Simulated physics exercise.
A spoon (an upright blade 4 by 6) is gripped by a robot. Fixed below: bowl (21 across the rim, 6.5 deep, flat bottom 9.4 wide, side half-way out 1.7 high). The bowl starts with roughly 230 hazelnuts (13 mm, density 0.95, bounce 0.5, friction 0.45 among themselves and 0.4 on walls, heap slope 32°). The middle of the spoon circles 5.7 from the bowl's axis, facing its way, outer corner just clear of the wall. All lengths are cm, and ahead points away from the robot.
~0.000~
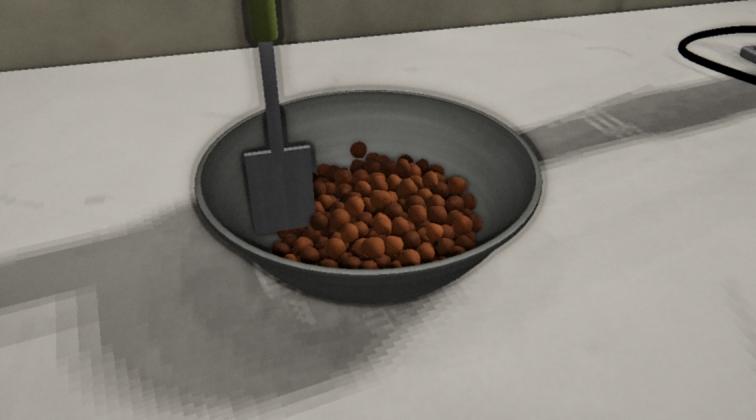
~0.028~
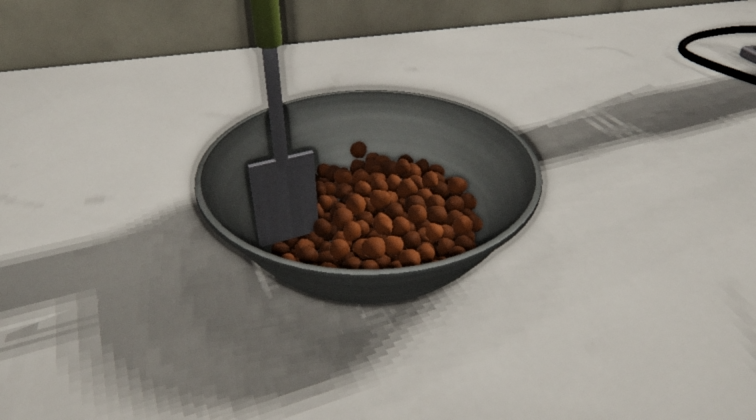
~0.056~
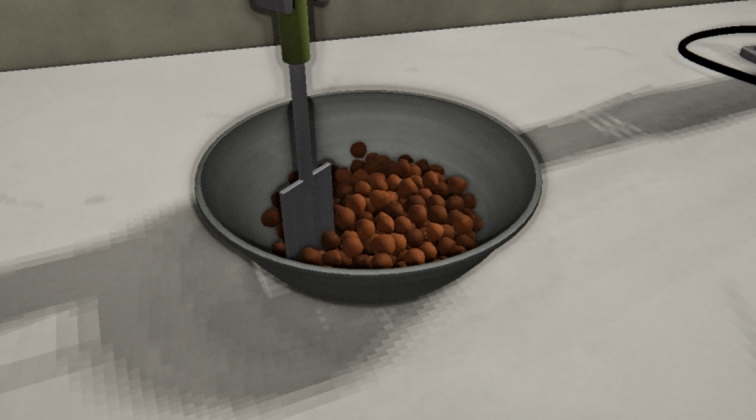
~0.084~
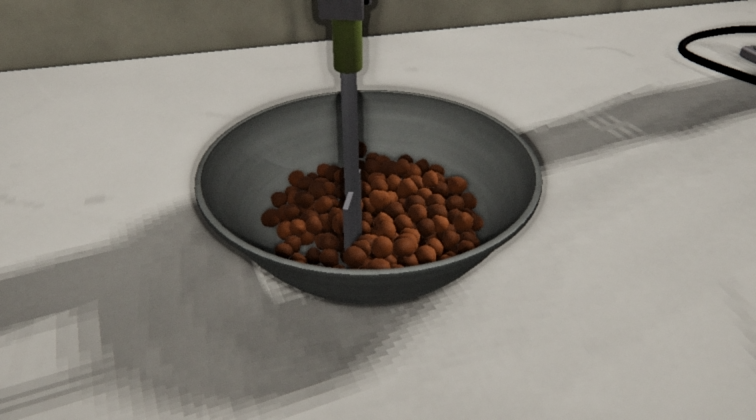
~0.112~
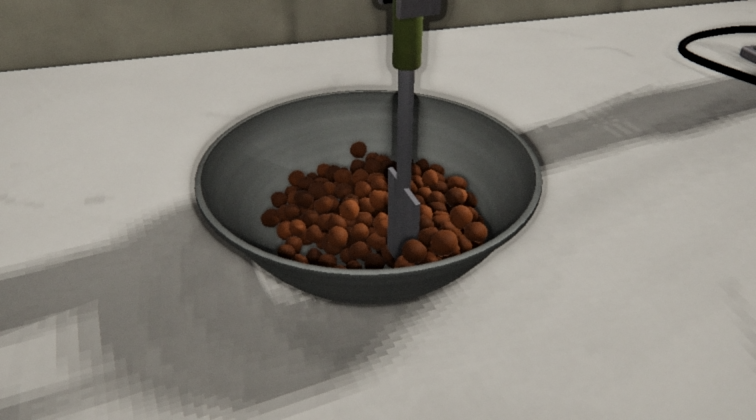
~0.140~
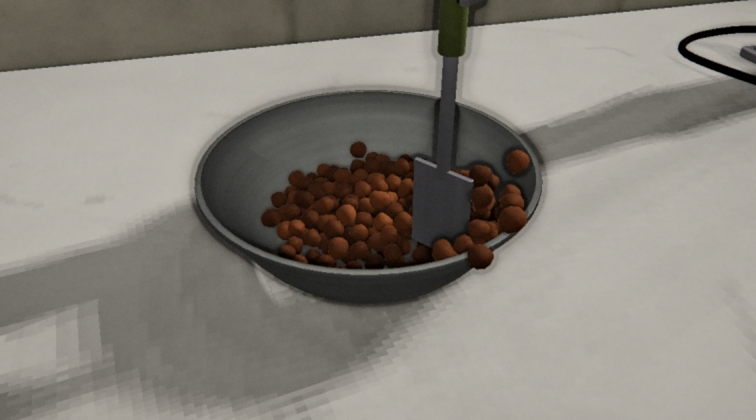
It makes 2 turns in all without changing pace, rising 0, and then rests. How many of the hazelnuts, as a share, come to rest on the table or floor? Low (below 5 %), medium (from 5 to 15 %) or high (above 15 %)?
A high share, above 15 %, ends on the table or floor.
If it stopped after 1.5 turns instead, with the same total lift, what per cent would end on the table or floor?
Then about 40 per cent.
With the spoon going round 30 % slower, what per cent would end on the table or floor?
Then about 25 per cent.
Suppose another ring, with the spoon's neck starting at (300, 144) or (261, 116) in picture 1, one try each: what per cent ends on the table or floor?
About 30 and 20 per cent.
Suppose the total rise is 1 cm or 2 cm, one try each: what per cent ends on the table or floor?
About 30 and 25 per cent.
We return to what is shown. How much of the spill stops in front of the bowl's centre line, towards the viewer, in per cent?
Some 50 per cent.
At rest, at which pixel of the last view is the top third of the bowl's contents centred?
Around (362, 235).
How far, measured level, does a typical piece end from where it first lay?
Roughly 12 cm.
After 0.36 s, 355° round, highest piece 12 above the table; 177 in the bowl, 22 on the table or floor, 34 in flight or on the tool.
After 0.58 s, 224° round, highest piece 9 above the table; 141 in the bowl, 82 on the table or floor, 10 in flight or on the tool.
After 0.89 s, 0° round, highest piece 5 above the table; 128 in the bowl, 101 on the table or floor, 4 in flight or on the tool.
After 1.59 s, 0° round, highest piece 3 above the table; 128 in the bowl, 105 on the table or floor.
At rest, 128 in the bowl, 105 on the table or floor. That is 45 % on the table or floor.
